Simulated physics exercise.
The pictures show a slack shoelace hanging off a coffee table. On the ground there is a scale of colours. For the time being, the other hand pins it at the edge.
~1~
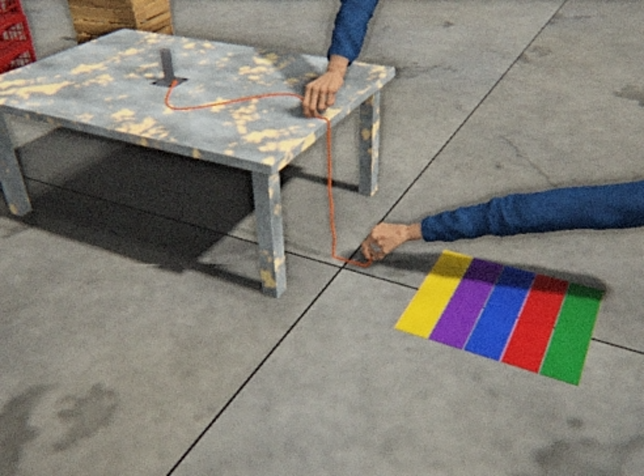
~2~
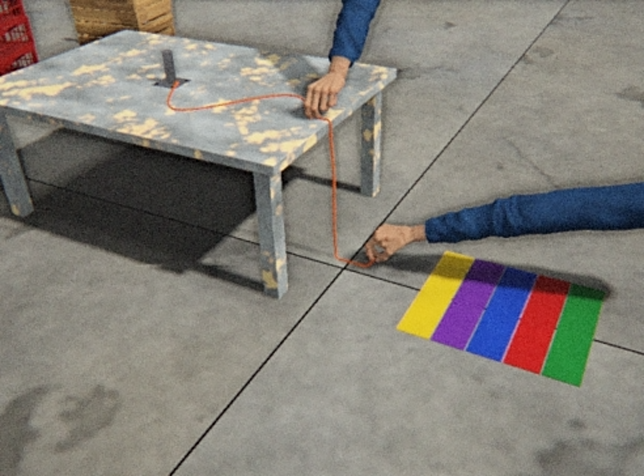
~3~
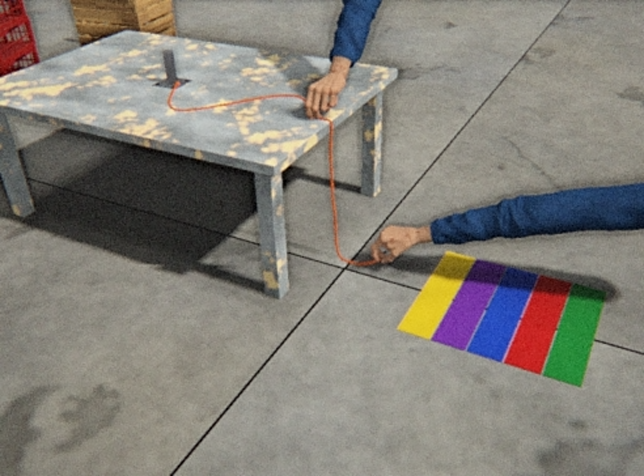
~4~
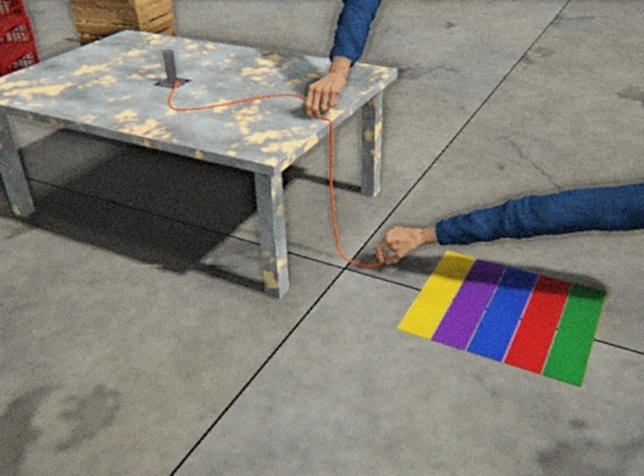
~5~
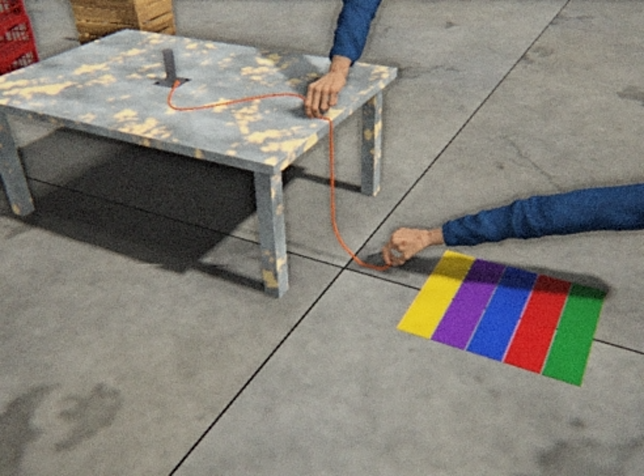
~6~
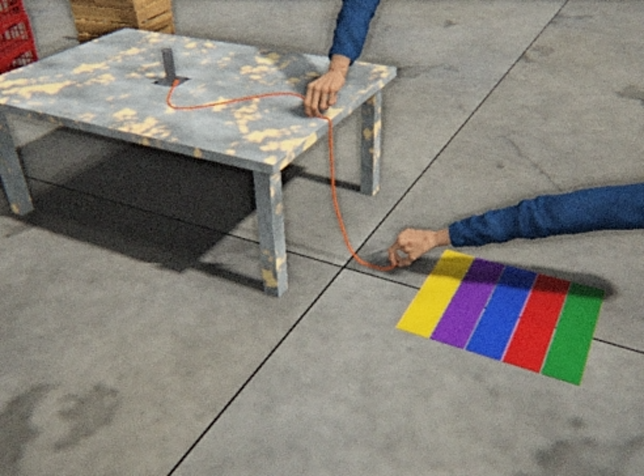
In the video, one hand holds an orange-red shoelace at the edge of a weathered coffee table while another hand near the floor draws its hanging end slightly to the right, close to a strip of coloured bands.
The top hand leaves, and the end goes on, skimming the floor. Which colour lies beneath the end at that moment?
Green.
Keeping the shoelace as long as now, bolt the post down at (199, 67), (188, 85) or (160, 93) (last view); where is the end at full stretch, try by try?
Respectively (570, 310), (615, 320) and (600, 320).
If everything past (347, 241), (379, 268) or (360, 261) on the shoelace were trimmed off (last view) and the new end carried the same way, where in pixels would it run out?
Try by try: (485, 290), (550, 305) and (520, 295).
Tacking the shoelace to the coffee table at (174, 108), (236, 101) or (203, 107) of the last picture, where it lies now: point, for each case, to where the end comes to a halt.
First (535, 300), next (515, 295), last (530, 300).
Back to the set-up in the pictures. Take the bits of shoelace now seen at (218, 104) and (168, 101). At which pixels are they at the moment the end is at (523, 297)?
They sit at (269, 102) and (219, 90), in that order.
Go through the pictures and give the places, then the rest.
End (371, 257); yellow (420, 317); purple (454, 327); blue (489, 338); red (526, 349); green (564, 361), in the first picture.
End (375, 258); shoelace through (170, 95) (209, 107) (281, 95) (312, 117) (334, 176) (335, 242), in the second picture.
End (380, 260), in the third picture.
End (385, 261); shoelace through (171, 95) (210, 107) (282, 95) (313, 117) (331, 175) (337, 242), in the fourth picture.
End (392, 262), in the fifth picture.
End (398, 263); shoelace through (170, 93) (209, 106) (281, 94) (312, 115) (332, 174) (348, 244), in the sixth picture.
A little later, end near (523, 297); over blue.
Next, end near (559, 307); over red.
When it is tight, end near (582, 314); over green. The green one.
